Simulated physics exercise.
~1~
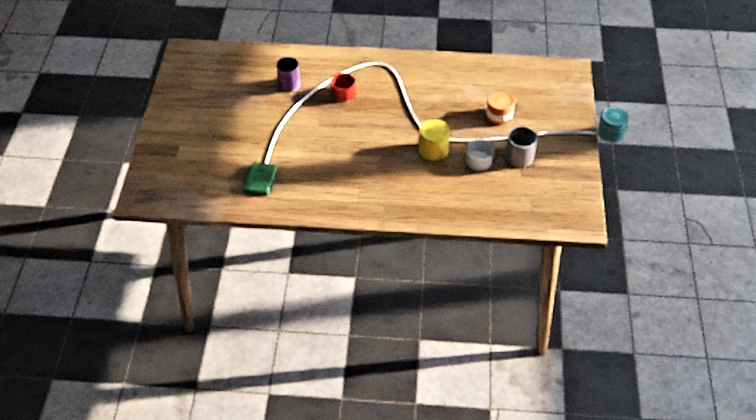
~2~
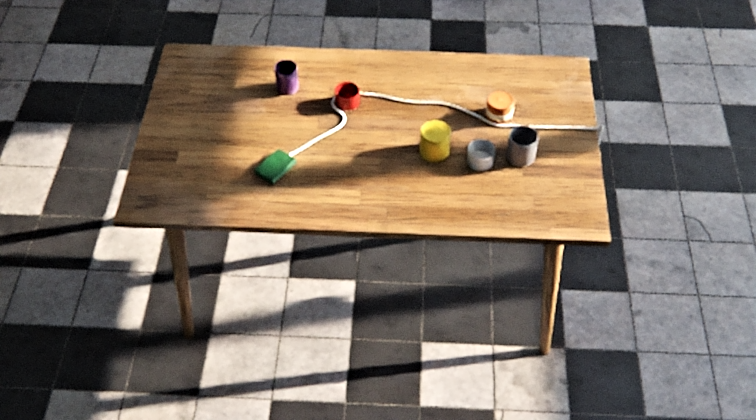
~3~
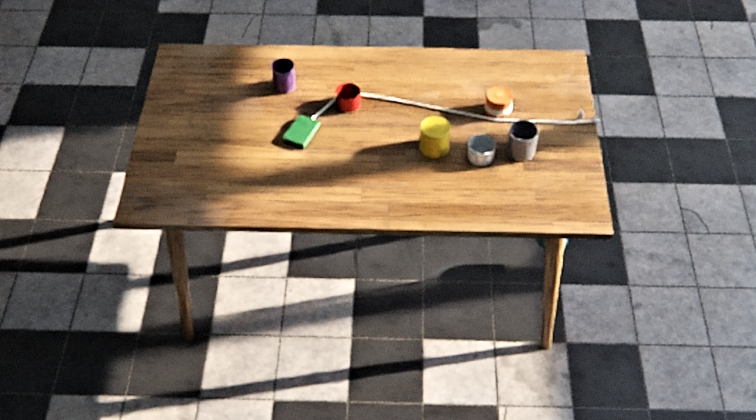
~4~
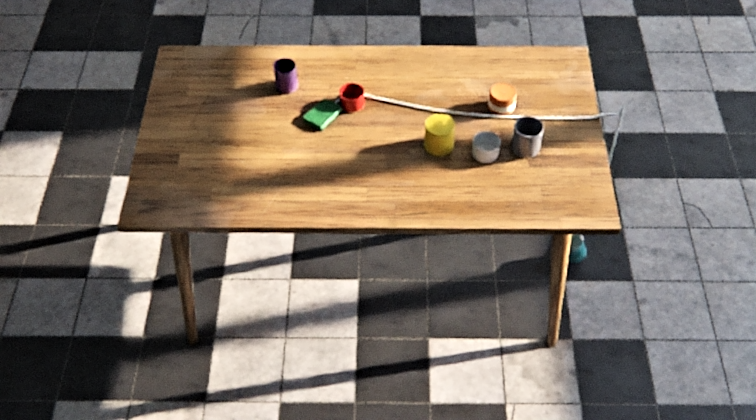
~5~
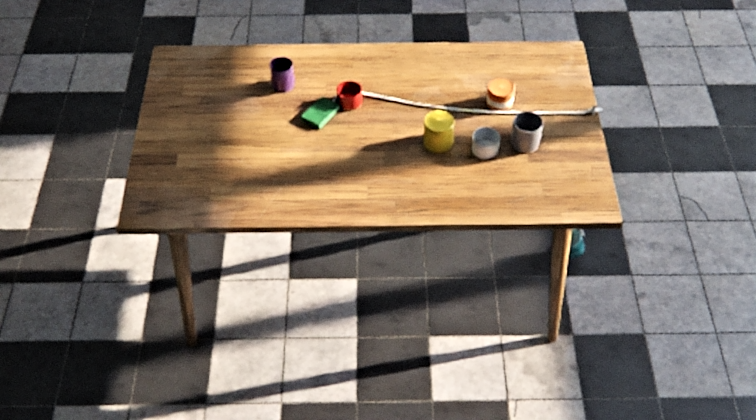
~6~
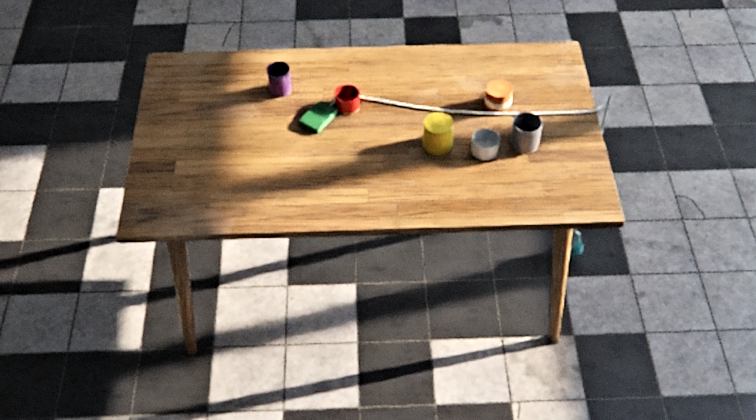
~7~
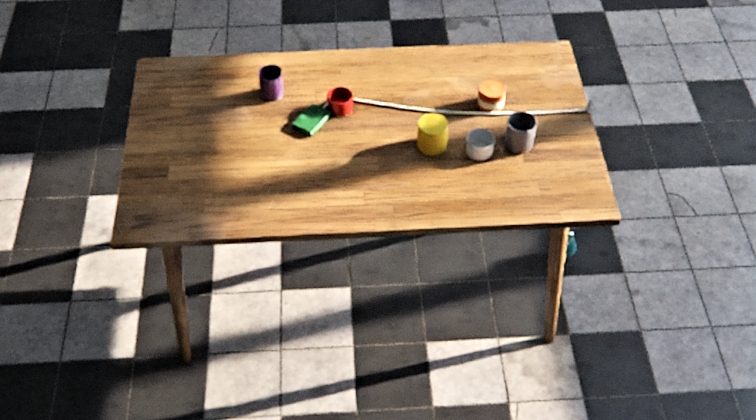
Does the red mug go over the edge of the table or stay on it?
The red mug stays on the table. It shifts only slightly as the cable pulls past it, and ends upright beside the green object.
